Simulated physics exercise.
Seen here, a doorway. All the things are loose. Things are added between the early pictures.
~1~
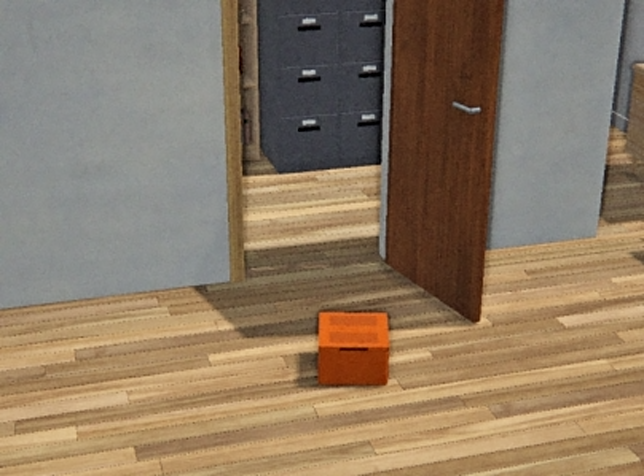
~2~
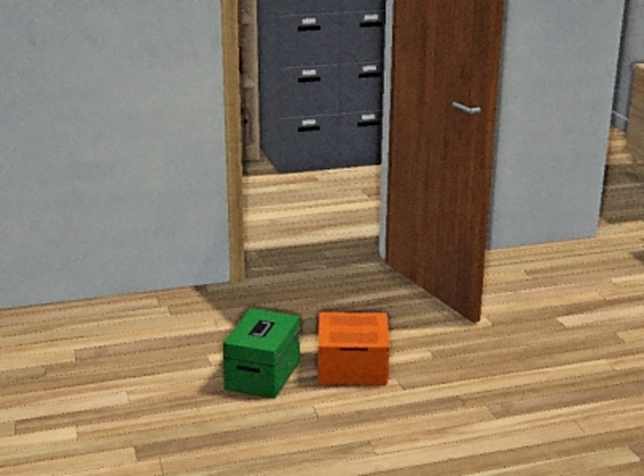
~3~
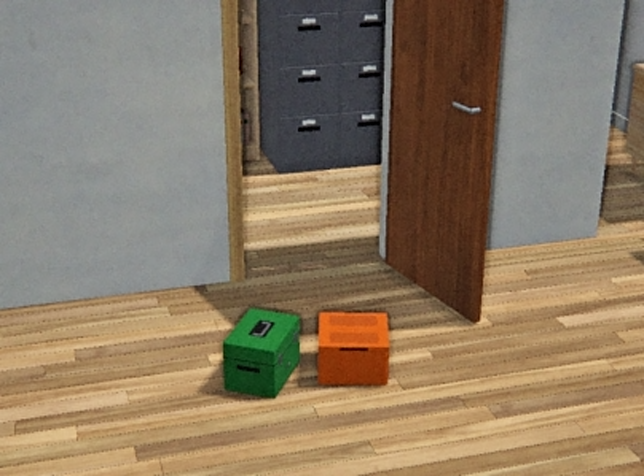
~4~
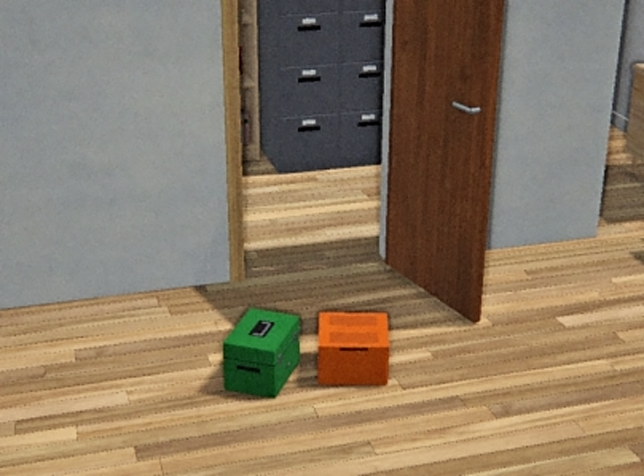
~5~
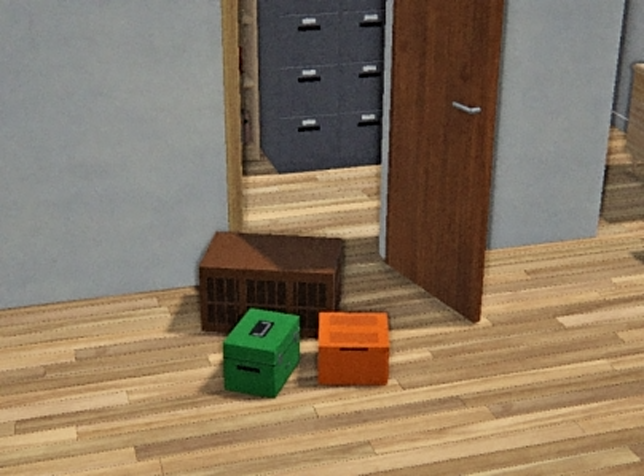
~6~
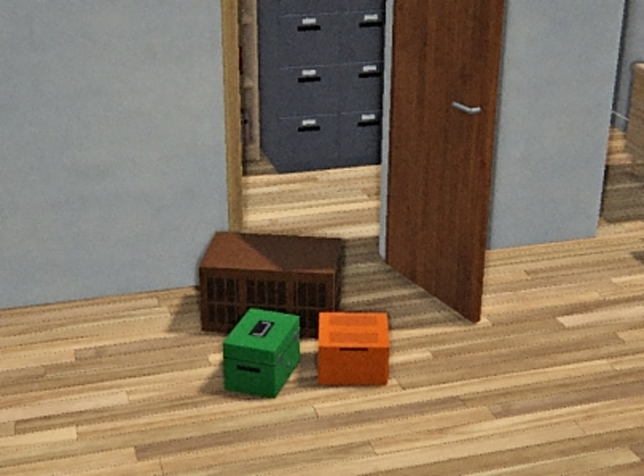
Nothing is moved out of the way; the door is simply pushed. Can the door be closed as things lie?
In the end the door stops short.
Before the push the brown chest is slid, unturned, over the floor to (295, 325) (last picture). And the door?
Then it is blocked.
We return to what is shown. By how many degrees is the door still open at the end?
About 55°.
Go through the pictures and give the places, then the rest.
The first picture shows door wide open and still; orange tote (353, 349).
The second picture shows door wide open and still; orange tote (353, 349); green toolbox (262, 353).
The third picture shows door wide open and still; orange tote (353, 349); green toolbox (262, 353).
The fourth picture shows door wide open and still; orange tote (353, 349); green toolbox (262, 353).
The fifth picture shows door wide open and still; orange tote (353, 349); green toolbox (262, 353).
The sixth picture shows door wide open and still; brown chest (273, 284); orange tote (353, 349).
Then, 0.50 s past the last view, open by 94°.
Then, 0.80 s past the last view, open by 81°.
Then, 1.10 s past the last view, open by 68°.
Then, 1.30 s past the last view, open by 59°.
Finally, open by 53°; all 3 still in place. Final places as the last picture's camera would see them, brown chest near (272, 284).
